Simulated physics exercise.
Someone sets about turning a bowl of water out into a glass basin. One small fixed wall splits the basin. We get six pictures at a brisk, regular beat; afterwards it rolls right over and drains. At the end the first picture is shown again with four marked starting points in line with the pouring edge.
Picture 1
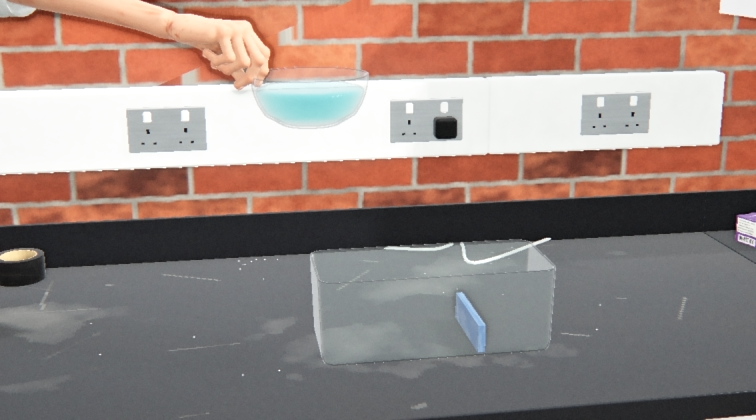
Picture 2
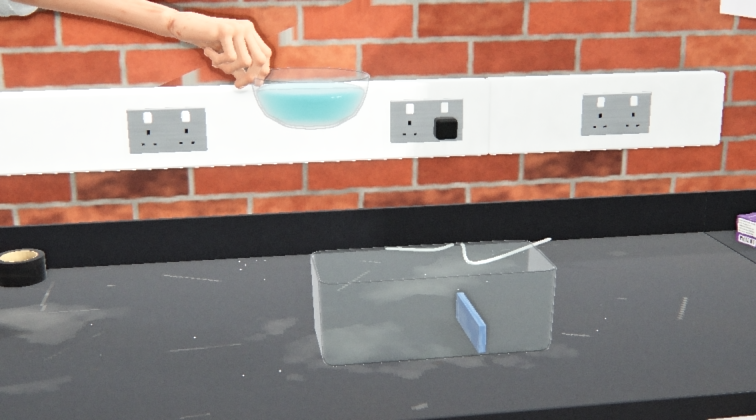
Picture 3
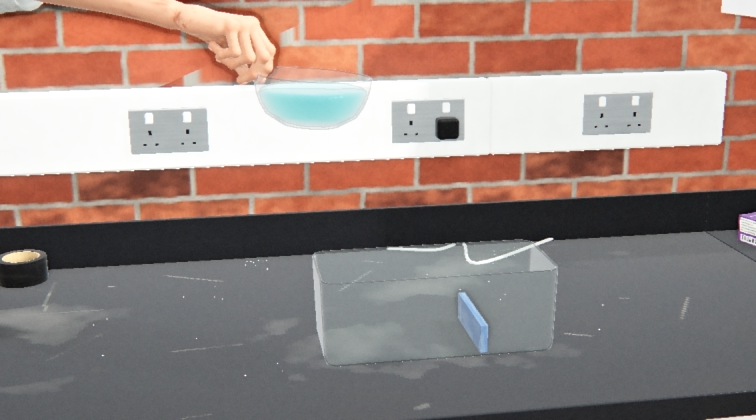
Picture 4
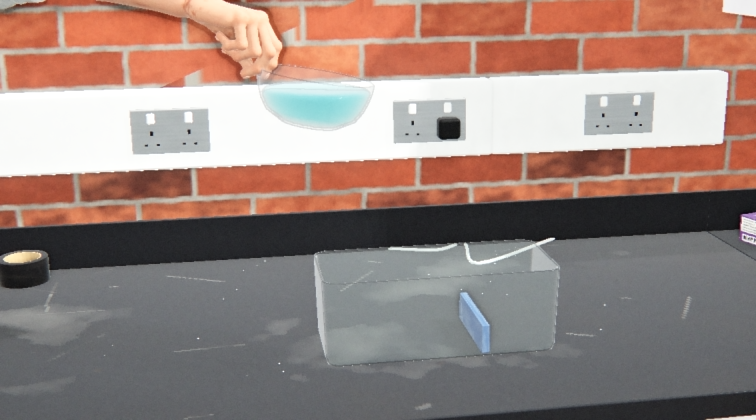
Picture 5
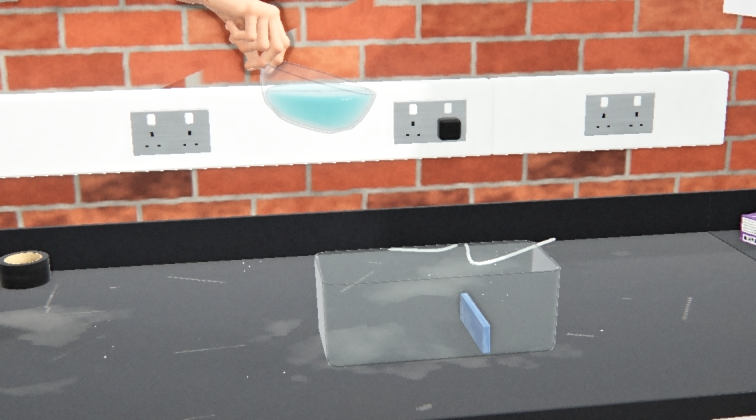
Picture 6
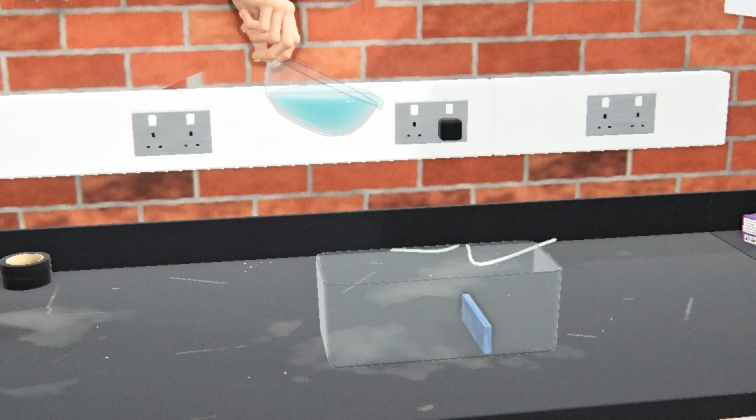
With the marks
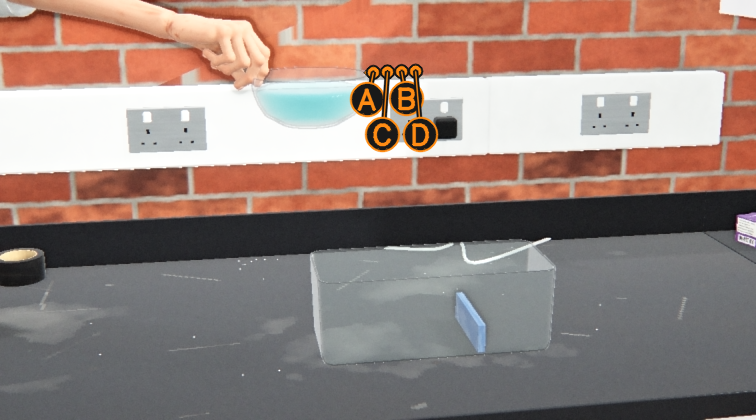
A hand tilting a clear bowl of blue water gradually to the right above a glass basin on a black worktop.
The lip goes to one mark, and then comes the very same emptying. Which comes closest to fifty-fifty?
Take D.
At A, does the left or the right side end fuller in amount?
The left side.
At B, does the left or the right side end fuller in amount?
The left side.
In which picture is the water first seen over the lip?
Picture 6.
In orange, A at (373, 72); B at (401, 71); C at (387, 72); D at (415, 71).
With A, about 92 % ends left of the wall and 7 % right of it.
With B, about 68 % ends left of the wall and 31 % right of it.
With C, about 91 % ends left of the wall and 7 % right of it.
With D, about 46 % ends left of the wall and 53 % right of it.
